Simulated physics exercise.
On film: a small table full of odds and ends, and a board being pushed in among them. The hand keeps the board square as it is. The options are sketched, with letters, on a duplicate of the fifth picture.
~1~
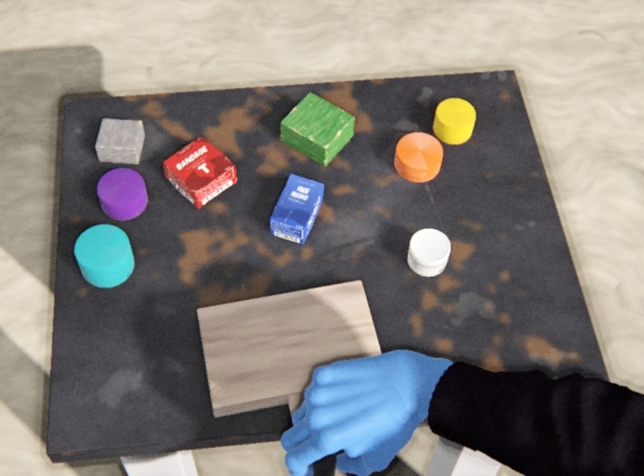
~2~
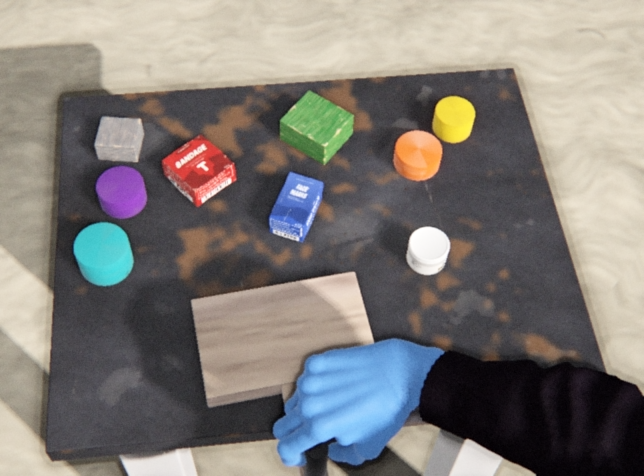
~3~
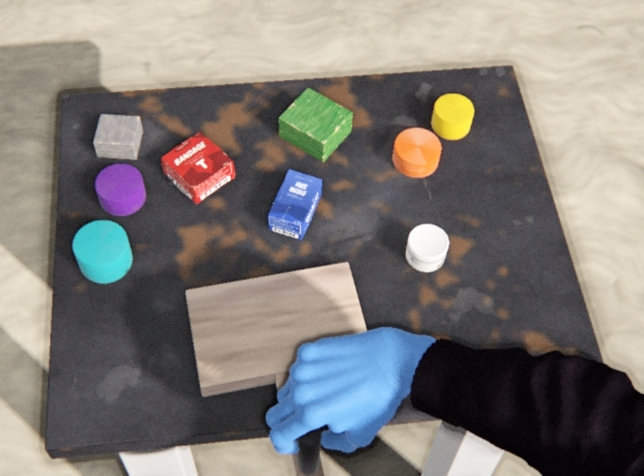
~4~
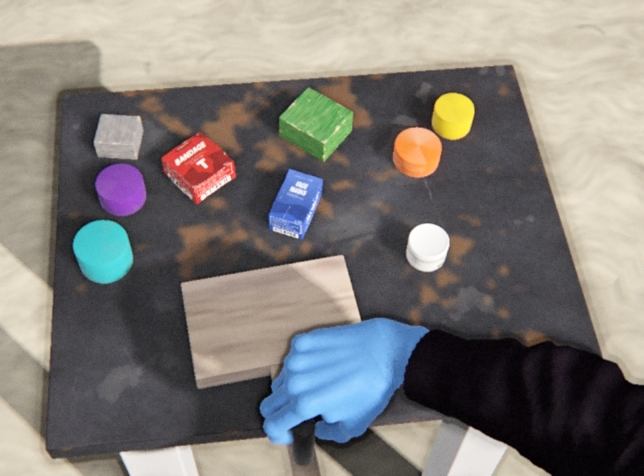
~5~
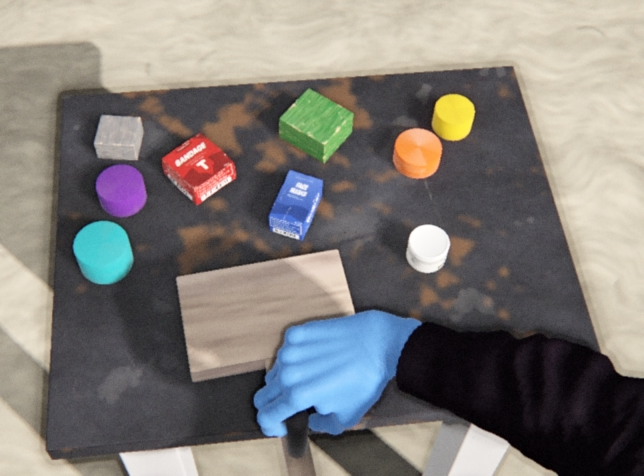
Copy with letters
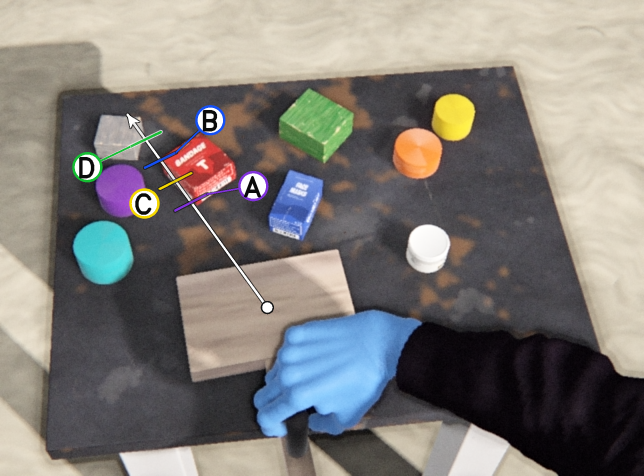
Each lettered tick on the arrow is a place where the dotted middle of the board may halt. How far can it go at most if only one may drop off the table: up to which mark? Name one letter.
D.
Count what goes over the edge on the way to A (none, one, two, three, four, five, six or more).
In all, none.
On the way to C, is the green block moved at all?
No.
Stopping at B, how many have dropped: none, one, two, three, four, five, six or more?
In all, none.
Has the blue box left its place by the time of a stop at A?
Yes.
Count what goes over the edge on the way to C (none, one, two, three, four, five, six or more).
The count is none.
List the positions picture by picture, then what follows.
In the first picture, board (290, 341); green block (318, 129); grey block (121, 141).
In the second picture, board (284, 332); yellow tin (454, 119).
In the third picture, board (277, 321); blue box (296, 205).
In the fourth picture, board (272, 314); red box (198, 167).
In the fifth picture, board (267, 308); white tub (427, 249); green block (316, 125); grey block (119, 138).
On the marked copy, A at (191, 202); B at (161, 160); C at (175, 181); D at (146, 139); the arrow from (267, 308) to (127, 115); the white dot at (267, 308).
With D. Early on, board (221, 249); blue box (288, 172); turquoise tin (104, 253).
Further on, board (178, 190); turquoise tin (77, 249); grey block (123, 113).
At the end, board (147, 147); red box (174, 85); grey block (127, 94); none fallen.
As for the rest, A is within the limit but short; B is within the limit but short; C is within the limit but short.
